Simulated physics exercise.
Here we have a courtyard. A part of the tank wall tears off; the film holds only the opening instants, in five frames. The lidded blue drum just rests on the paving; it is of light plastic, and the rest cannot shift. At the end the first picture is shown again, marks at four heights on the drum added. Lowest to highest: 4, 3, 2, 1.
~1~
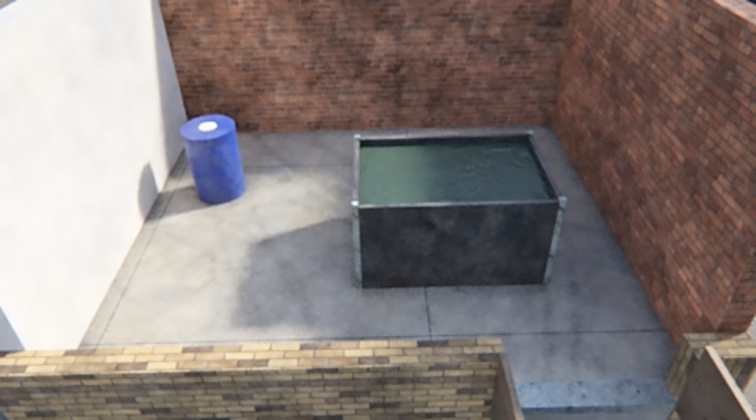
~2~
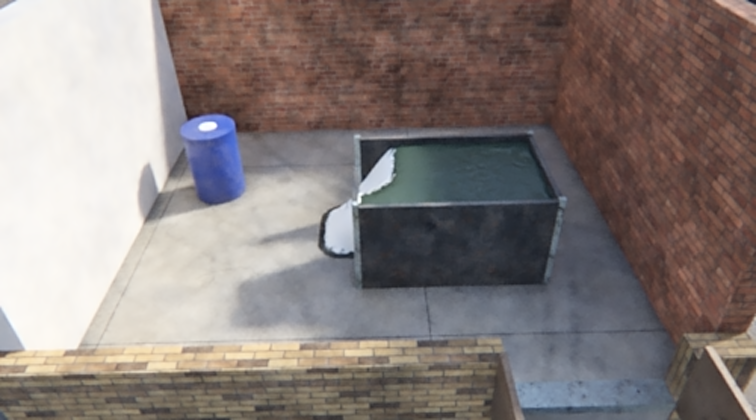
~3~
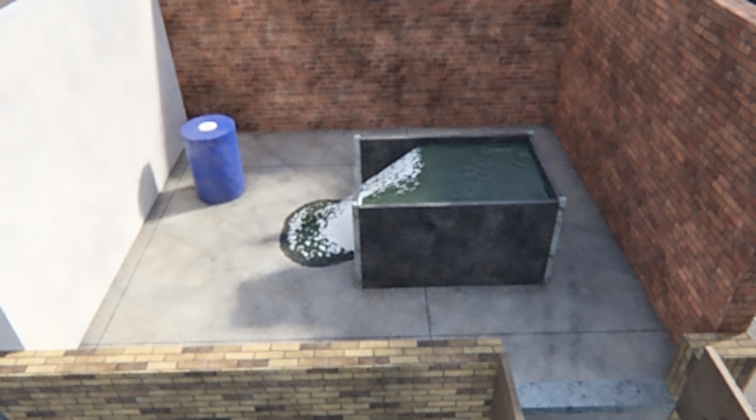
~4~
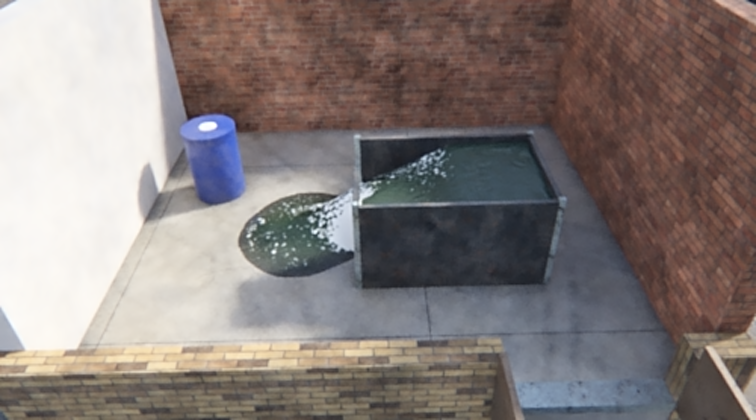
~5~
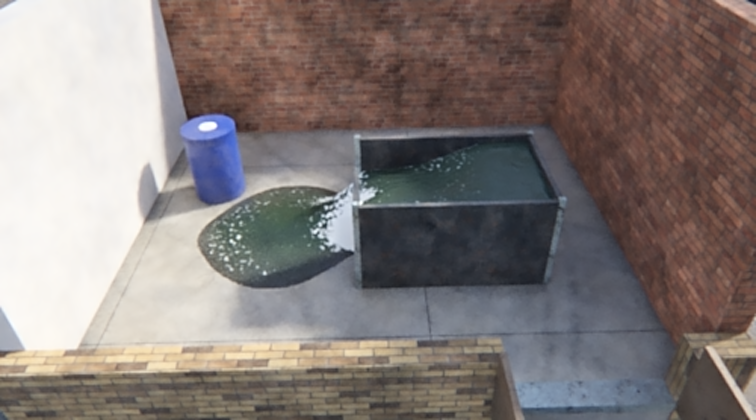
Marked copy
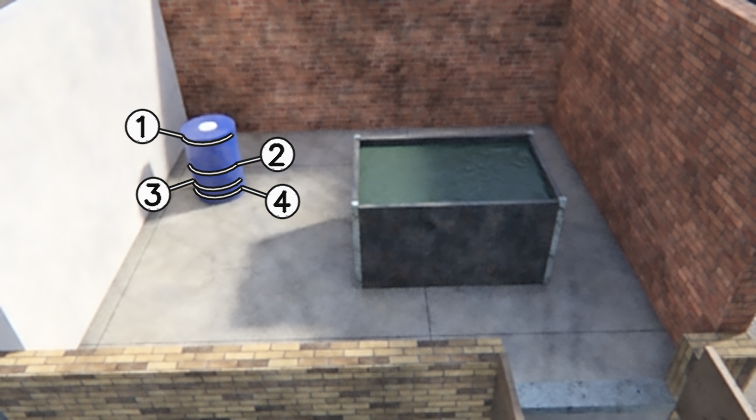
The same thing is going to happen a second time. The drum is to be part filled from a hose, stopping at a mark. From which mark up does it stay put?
2 is the one.
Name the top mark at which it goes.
3.
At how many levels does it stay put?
Two of them.
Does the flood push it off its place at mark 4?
Yes.
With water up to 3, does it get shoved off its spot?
Yes.
On the marked copy, 1 at (202, 144); 2 at (209, 173); 3 at (213, 189); 4 at (215, 197); from the bottom up 4, 3, 2, 1.
With 1, it does not move.
With 2, it does not move.
With 3, it is pushed about twice its own width away.
With 4, it is pushed about 4 times its own width away.
